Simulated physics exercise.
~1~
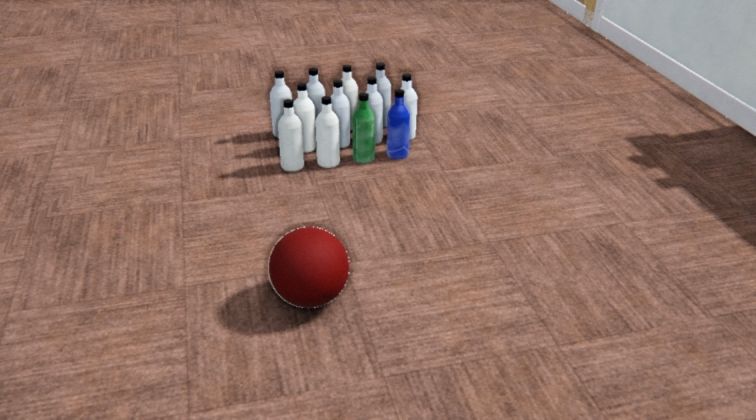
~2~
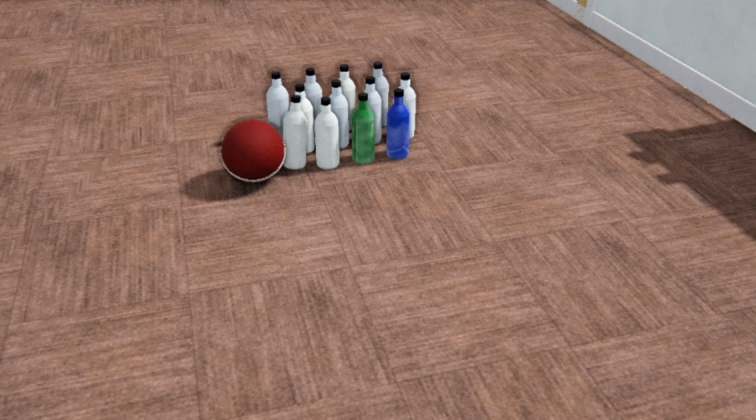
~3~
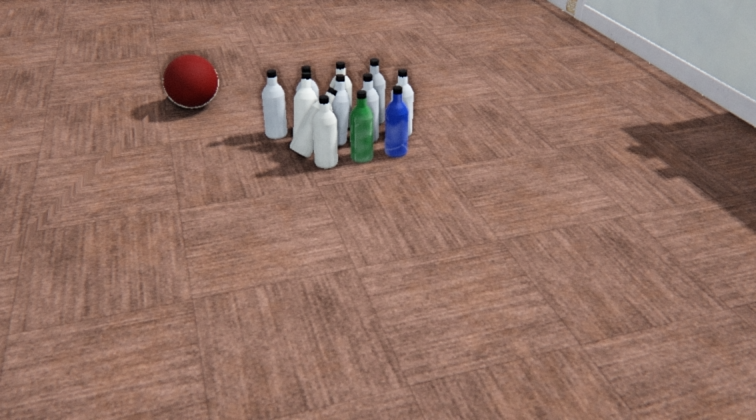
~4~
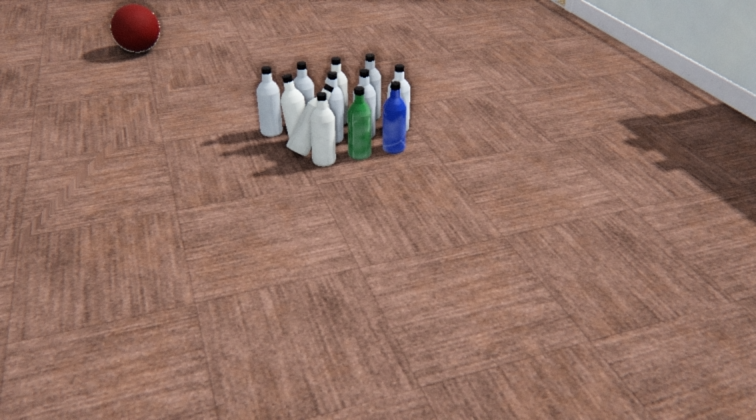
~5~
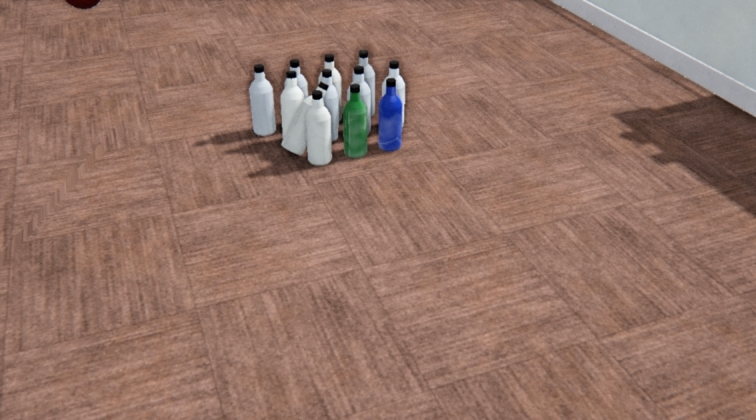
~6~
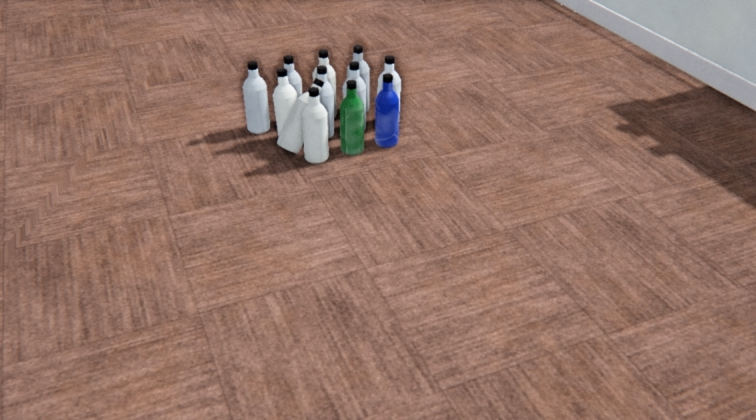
A red ball rolls past the bottles, tipping one white bottle against its neighbours, and leaves view.
